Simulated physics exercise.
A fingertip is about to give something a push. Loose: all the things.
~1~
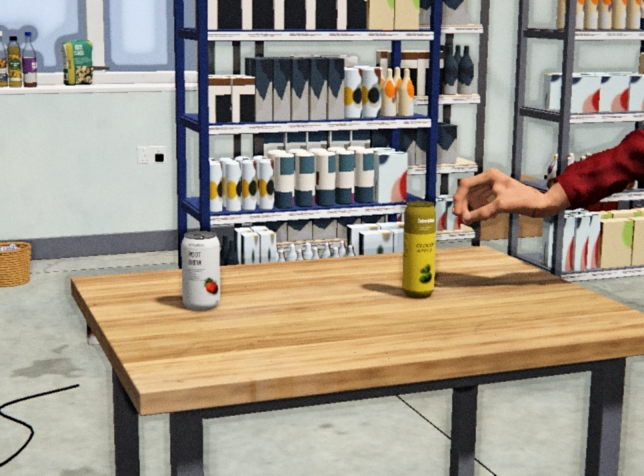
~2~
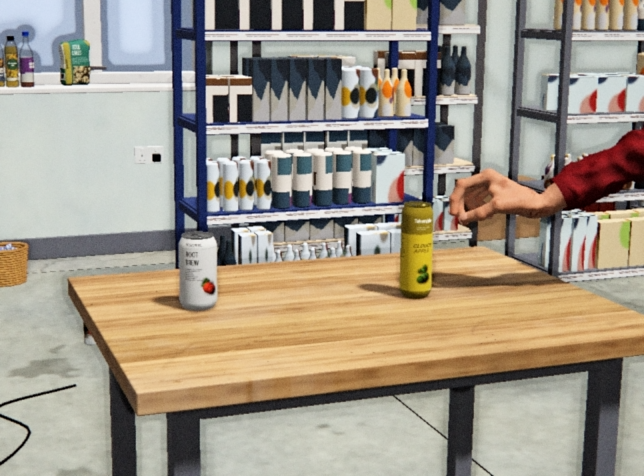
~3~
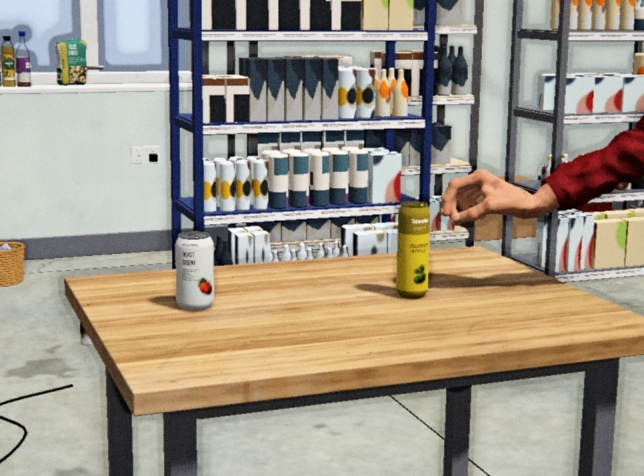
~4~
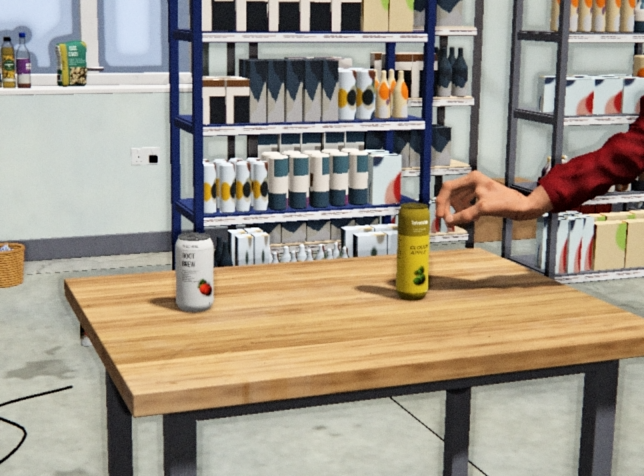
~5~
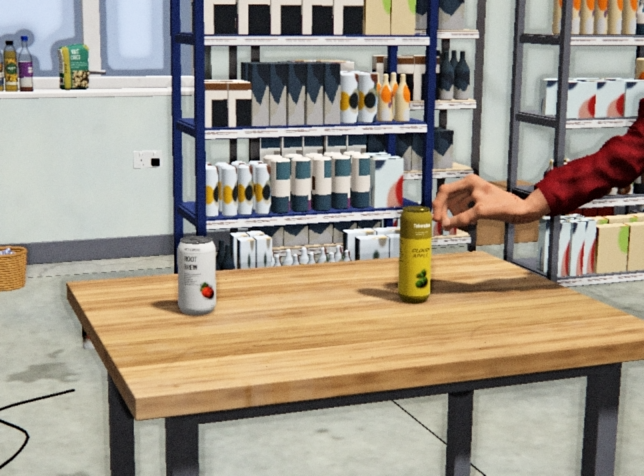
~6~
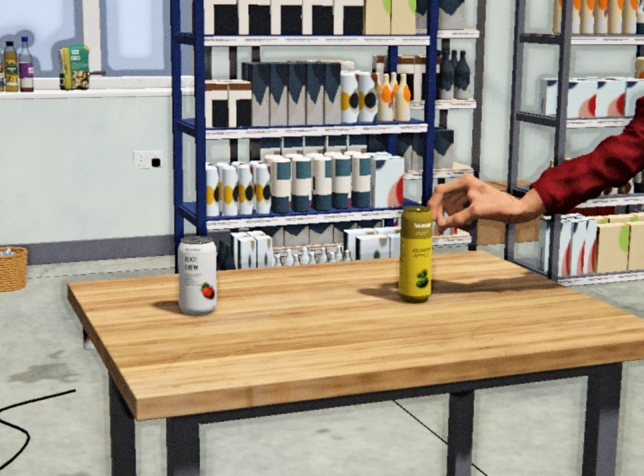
A hand in a red plaid sleeve hovers with curled fingers just right of a yellow can on a wooden table, shifting very slightly toward it, while the yellow can and a white can to the left stay standing.
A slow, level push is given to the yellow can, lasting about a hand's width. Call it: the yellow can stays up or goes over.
Goes over.
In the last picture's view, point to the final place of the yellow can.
In the last picture, near pixel (346, 291).
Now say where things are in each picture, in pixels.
The first picture shows yellow can (419, 250).
The second picture shows yellow can (416, 251).
The third picture shows yellow can (413, 251).
The fourth picture shows yellow can (413, 252).
The fifth picture shows yellow can (415, 255).
The sixth picture shows yellow can (416, 255).
Then, 0.70 s past the last view, yellow can rocked 34° from its first pose near (389, 256).
Then, 0.90 s past the last view, yellow can on its side near (351, 289).
Finally, down or leaning hard on the table, yellow can. Final places as the last picture's camera would see them, yellow can near (345, 291).
